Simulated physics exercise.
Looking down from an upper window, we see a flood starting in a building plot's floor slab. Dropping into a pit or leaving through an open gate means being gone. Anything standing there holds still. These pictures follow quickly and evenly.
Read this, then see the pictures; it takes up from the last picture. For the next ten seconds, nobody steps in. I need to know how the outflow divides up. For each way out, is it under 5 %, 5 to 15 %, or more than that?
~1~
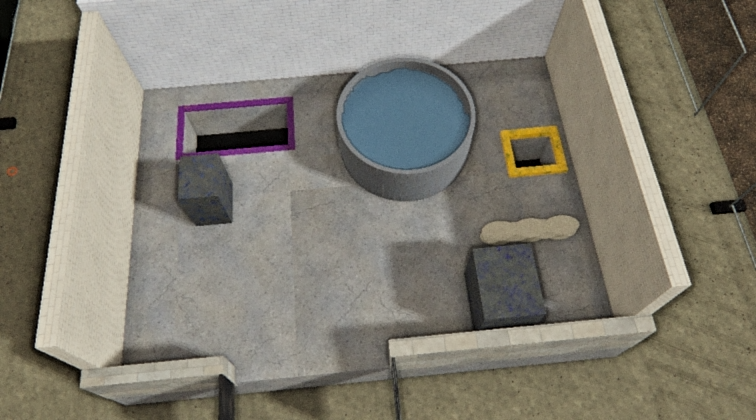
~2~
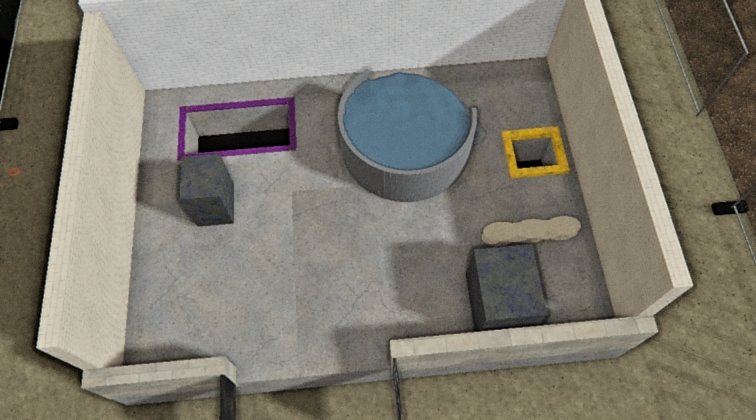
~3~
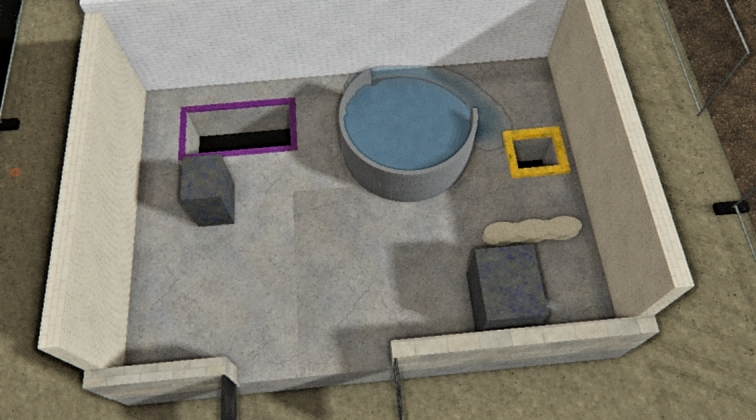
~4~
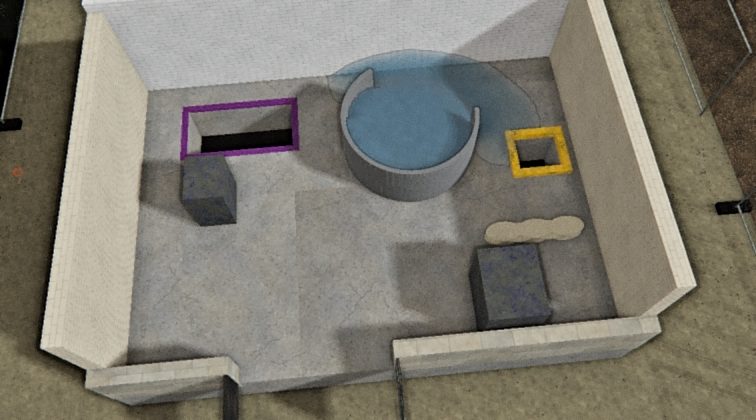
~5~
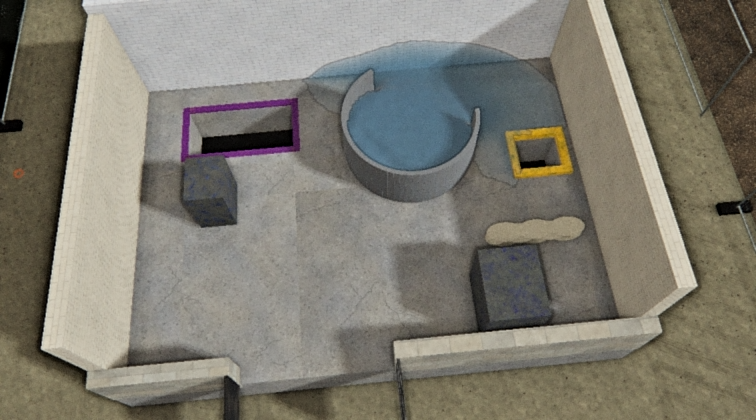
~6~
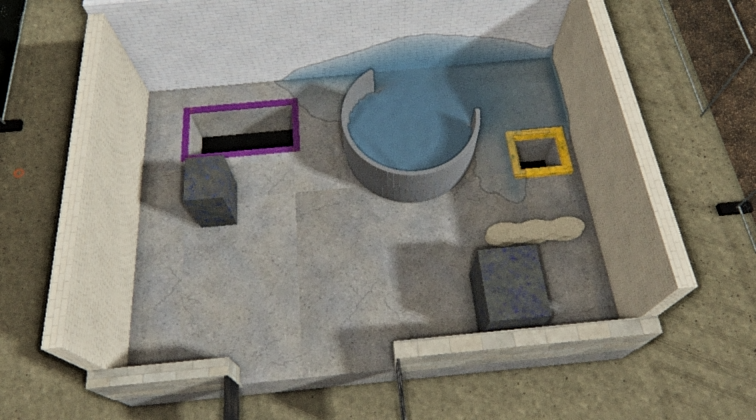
The gate takes in a trifling amount - short of five per cent; the yellow pit takes in a considerable amount - past fifteen per cent; the purple pit takes in a considerable amount - past fifteen per cent.
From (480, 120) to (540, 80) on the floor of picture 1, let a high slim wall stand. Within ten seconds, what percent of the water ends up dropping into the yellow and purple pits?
The yellow pit gets 8 per cent, the purple pit 30 per cent.
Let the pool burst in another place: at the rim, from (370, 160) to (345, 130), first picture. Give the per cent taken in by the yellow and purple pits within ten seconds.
Yellow 0 %, purple 30 %.
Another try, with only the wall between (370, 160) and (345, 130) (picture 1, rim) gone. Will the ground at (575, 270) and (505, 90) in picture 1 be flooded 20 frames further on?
Result, point by point: Unwetted; unwetted.
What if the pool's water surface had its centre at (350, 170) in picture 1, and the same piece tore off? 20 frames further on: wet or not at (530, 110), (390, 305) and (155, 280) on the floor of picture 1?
As listed: Wet, clear, dry.
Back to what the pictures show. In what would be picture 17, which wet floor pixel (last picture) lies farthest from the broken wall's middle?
I'd say around (150, 92).
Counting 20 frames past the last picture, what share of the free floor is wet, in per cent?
Roughly 45 %.
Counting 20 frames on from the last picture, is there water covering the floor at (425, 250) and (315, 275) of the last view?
Soaked, spared.
A moment on, water covers 25 % of the floor; the gate 0 %, the yellow pit 0 %, the purple pit 2 %.
Next, water covers 35 % of the floor; the gate 0 %, the yellow pit 9 %, the purple pit 6 %.
Then, water covers 45 % of the floor; the gate 0 %, the yellow pit 20 %, the purple pit 10 %.
Later, water covers 85 % of the floor; the gate 1 %, the yellow pit 23 %, the purple pit 15 %.
In the end, water covers 90 % of the floor; the gate 3 %, the yellow pit 23 %, the purple pit 21 %.
